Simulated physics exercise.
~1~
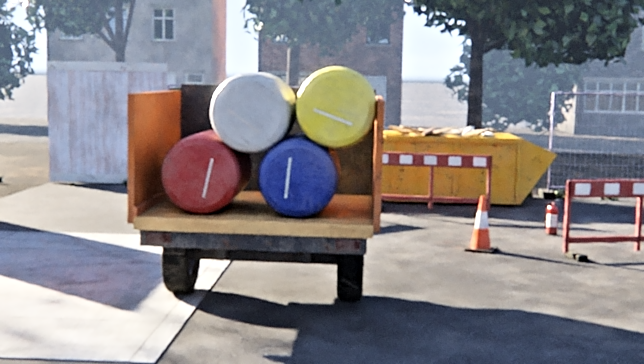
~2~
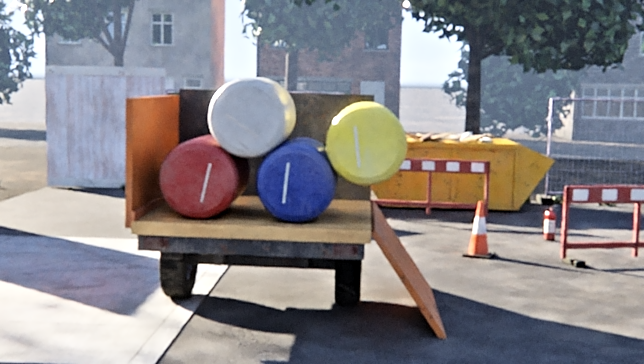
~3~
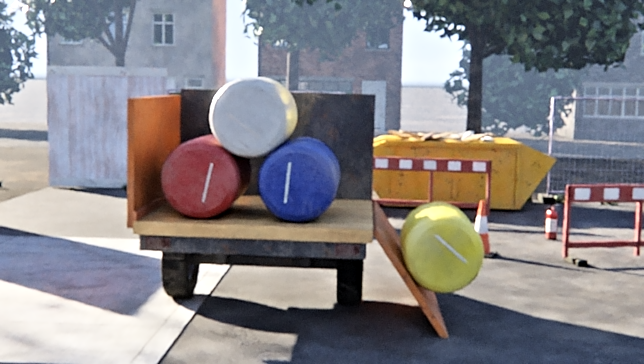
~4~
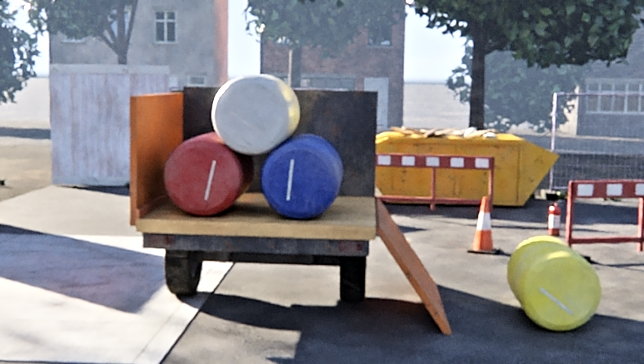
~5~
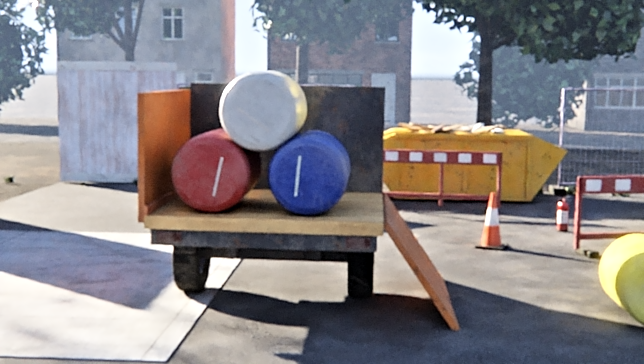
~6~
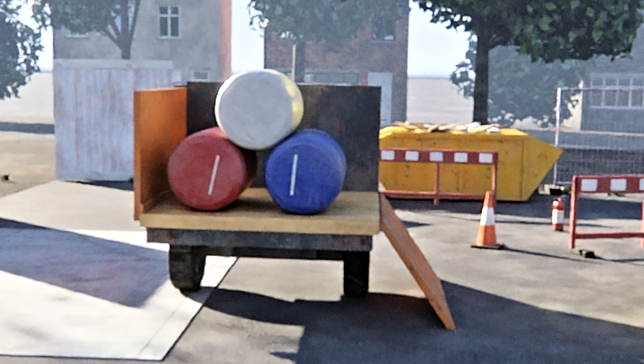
A farm trailer stood parked with four wrapped bales stacked on its deck when its right side board dropped open, and the yellow bale rolled off, tumbled down and rolled away out of view, leaving the red, blue and white ones in place.
